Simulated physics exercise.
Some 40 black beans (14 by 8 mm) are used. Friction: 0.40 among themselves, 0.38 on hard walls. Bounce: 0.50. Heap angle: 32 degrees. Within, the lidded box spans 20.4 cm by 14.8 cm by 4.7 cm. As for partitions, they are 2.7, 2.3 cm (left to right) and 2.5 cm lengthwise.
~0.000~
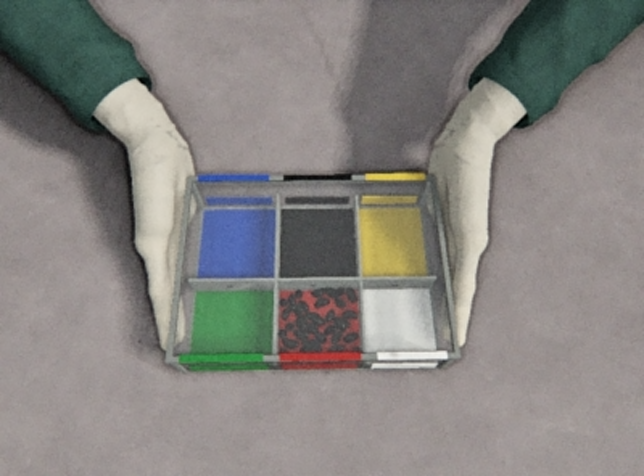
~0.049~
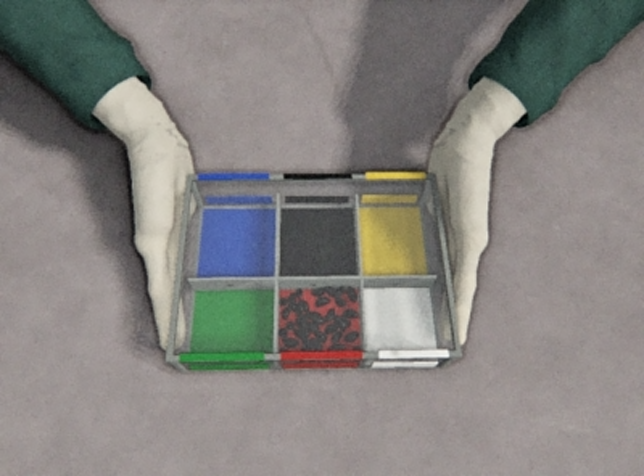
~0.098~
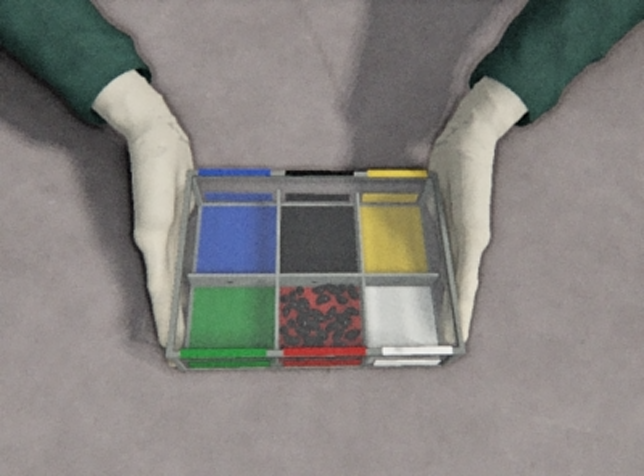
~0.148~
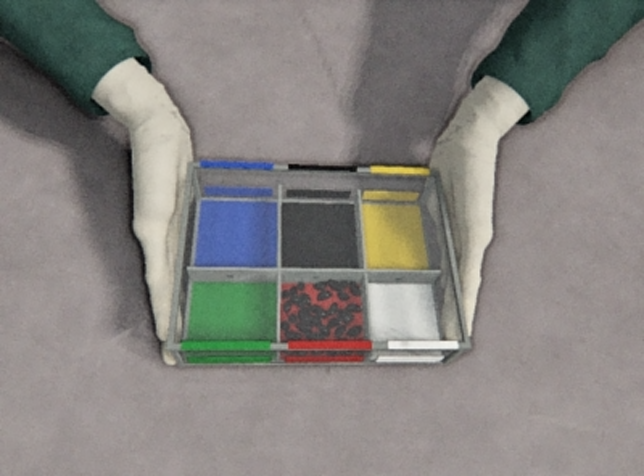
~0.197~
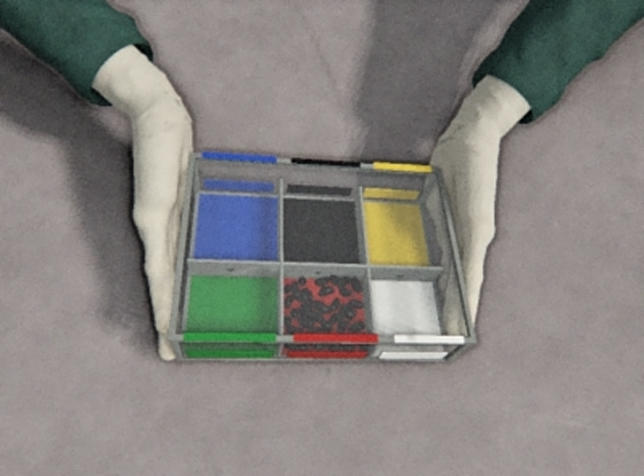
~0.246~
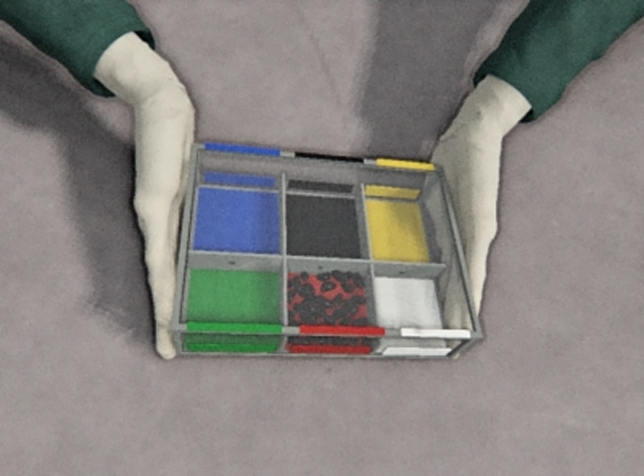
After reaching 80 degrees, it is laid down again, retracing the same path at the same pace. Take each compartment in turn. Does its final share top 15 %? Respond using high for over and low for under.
Red high, blue low, green low, yellow high, white low, black low.
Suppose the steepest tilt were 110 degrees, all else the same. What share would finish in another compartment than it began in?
Result: Some 100 %.
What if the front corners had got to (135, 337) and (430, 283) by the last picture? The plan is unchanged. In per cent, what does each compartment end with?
By the end red holds 60%, blue holds 30%, green holds 10%, yellow holds 0%, white holds 0% and black holds 0%.
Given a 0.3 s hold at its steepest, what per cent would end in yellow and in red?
Result - yellow: 40 %; red: 55 %.
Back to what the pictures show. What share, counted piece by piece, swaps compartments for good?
Near 40 in a hundred.
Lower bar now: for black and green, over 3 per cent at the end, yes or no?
So black is a miss and green is a miss.
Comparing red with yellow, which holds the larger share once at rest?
I'd say the red side has more in it.
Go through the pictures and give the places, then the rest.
In the first picture, box tilt 0 degrees, front corners at (172, 357) and (454, 353); red 100 %.
In the second picture, box tilt 1 degrees, front corners at (173, 356) and (455, 352).
In the third picture, box tilt 3 degrees, front corners at (173, 352) and (458, 348).
In the fourth picture, box tilt 6 degrees, front corners at (173, 344) and (464, 343), lowest corner right back.
In the fifth picture, box tilt 9 degrees, front corners at (175, 335) and (469, 338), lowest corner right back.
In the sixth picture, box tilt 13 degrees, front corners at (178, 325) and (475, 333), lowest corner right back; red 100 %. Its pace works out near 70 degrees a second.
Then, at 1.30 s, tilt 80 degrees; red 100 %.
After 2.00 s, tilt 36 degrees; red 60 %, yellow 30 %, white 10 %.
Then, at 2.73 s, tilt 0 degrees; red 60 %, yellow 30 %, white 10 %.
In the end, at 3.0 s, red 60 %, blue 0 %, green 0 %, yellow 30 %, white 10 %, black 0 %.
